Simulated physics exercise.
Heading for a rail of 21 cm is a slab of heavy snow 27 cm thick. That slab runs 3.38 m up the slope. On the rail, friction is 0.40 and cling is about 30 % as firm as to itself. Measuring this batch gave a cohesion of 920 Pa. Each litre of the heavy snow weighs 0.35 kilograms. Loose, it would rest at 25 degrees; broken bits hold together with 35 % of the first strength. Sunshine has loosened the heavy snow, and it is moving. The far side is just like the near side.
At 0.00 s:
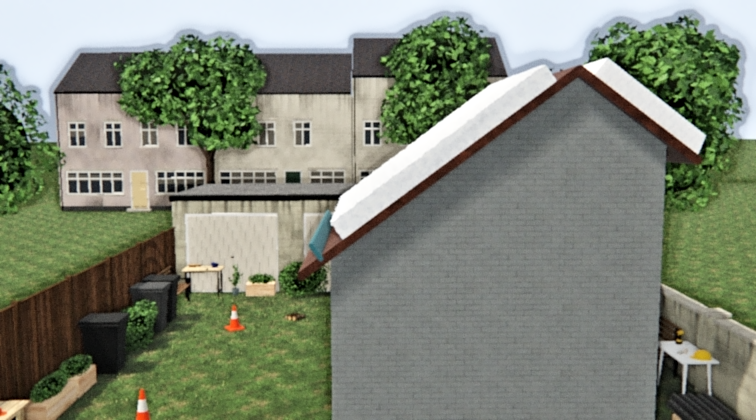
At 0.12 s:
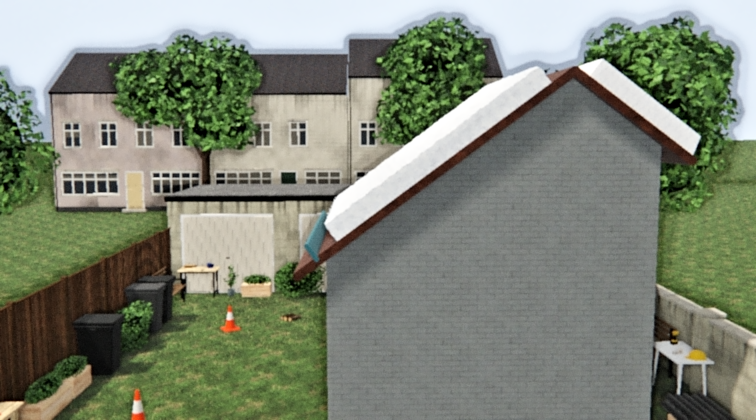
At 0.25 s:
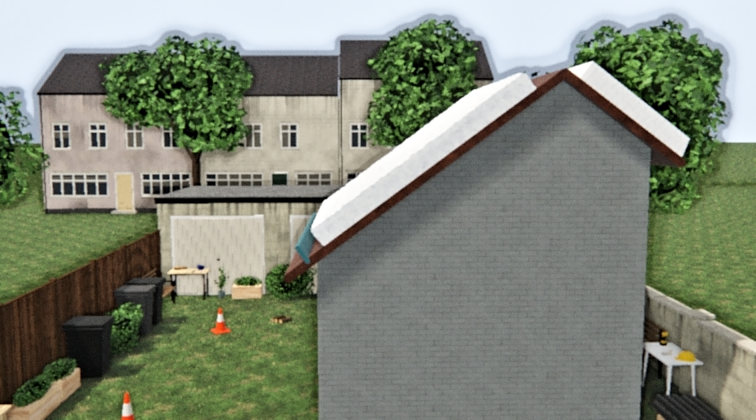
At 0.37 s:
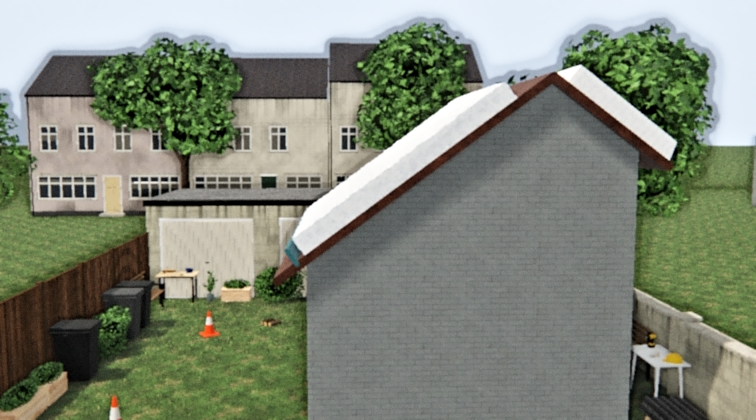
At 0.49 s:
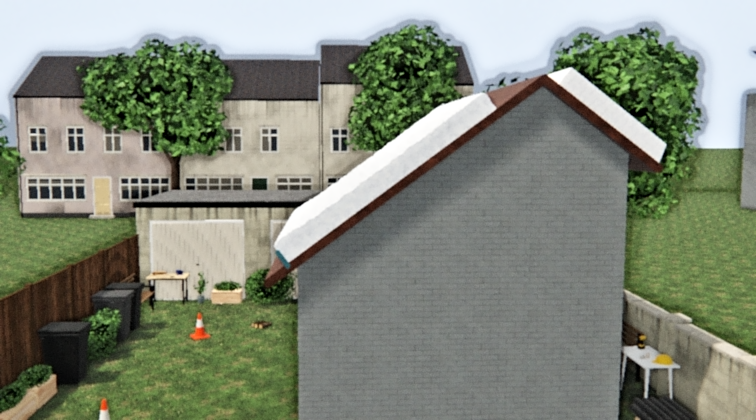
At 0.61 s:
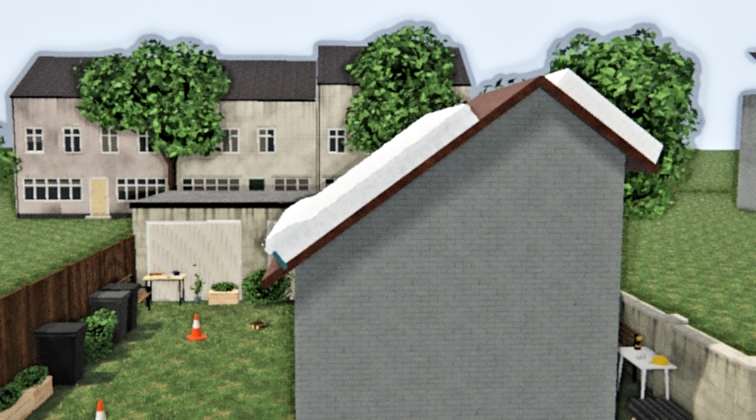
A grey brick house has thick snow sliding down its left roof, baring brown near the peak.
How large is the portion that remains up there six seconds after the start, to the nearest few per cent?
Roughly 55 per cent.
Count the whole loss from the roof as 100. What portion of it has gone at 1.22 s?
Some 50 in a hundred.
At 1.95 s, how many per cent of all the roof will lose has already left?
Close to 100 in a hundred.
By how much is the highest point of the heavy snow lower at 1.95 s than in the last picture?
The gap comes to around 0.9 metres.
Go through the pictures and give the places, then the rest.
In the first frame, front end of the heavy snow at (332, 225).
In the second frame, front end of the heavy snow at (326, 227), its middle shifted 2.4 cm.
In the third frame, front end of the heavy snow at (313, 232), its middle shifted 10 cm.
In the fourth frame, front end of the heavy snow at (294, 241), its middle shifted 23 cm.
In the fifth frame, front end of the heavy snow at (275, 249), its middle shifted 41 cm, 3 % of it past the rail, in one piece.
In the sixth frame, front end of the heavy snow at (265, 243), its middle shifted 60 cm, 6 % of it past the rail, in one piece.
By 1.22 s, 78 % of the snow is on the roof.
By 1.95 s, 57 % of the snow is on the roof.
By 2.67 s, 55 % of the snow is on the roof.
By 3.40 s, 55 % of the snow is on the roof.
By 6.00 s, at the end, 55 % of the snow is on the roof.
